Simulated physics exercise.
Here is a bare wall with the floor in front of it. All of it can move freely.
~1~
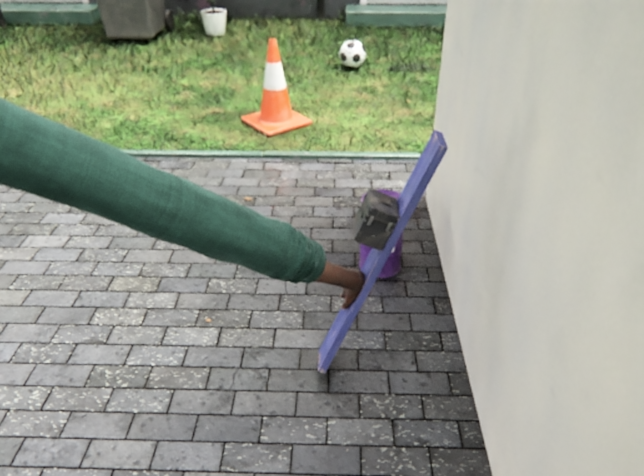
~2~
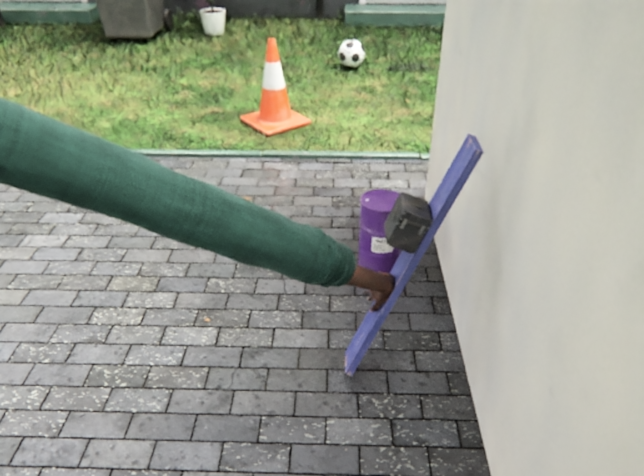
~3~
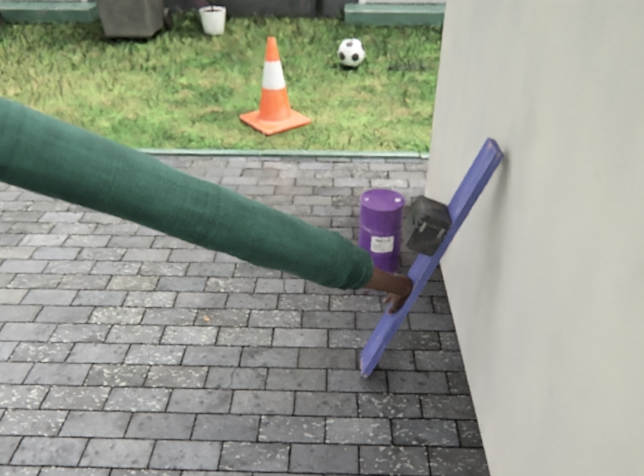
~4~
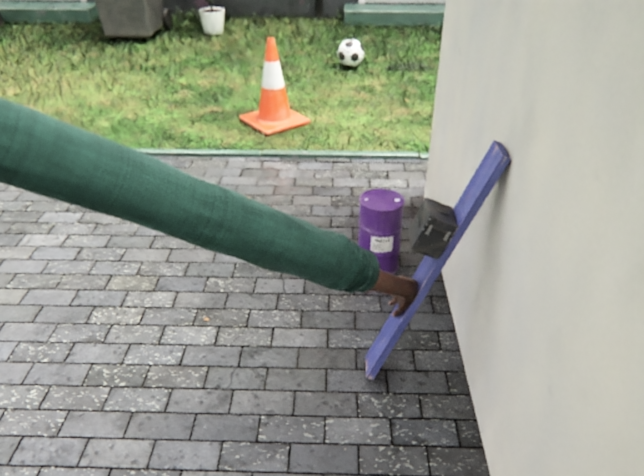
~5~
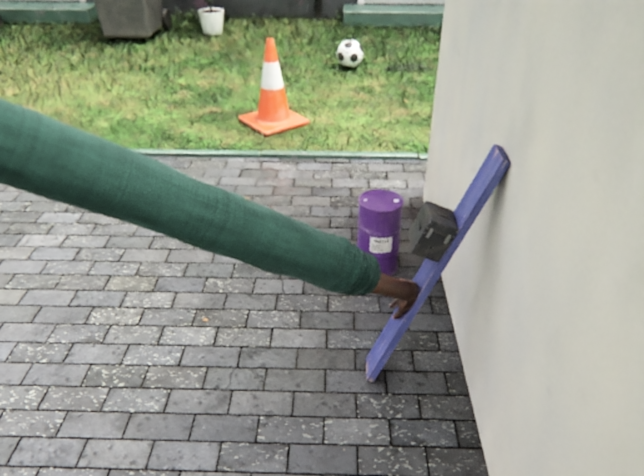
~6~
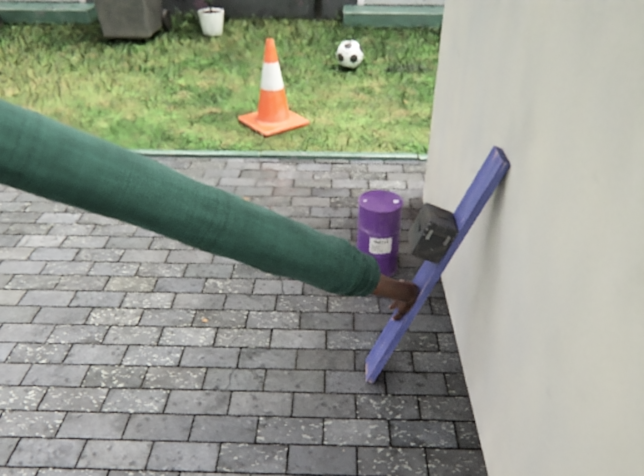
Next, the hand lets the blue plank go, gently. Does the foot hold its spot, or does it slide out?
The foot holds its spot.
Then, 0.40 s later than the last frame, all is still.
Then, 0.80 s later than the last frame, blue plank resting near (427, 277).
When it is over, both as before. End places, in pixels of the last picture, blue plank near (427, 277). The plank stays up.
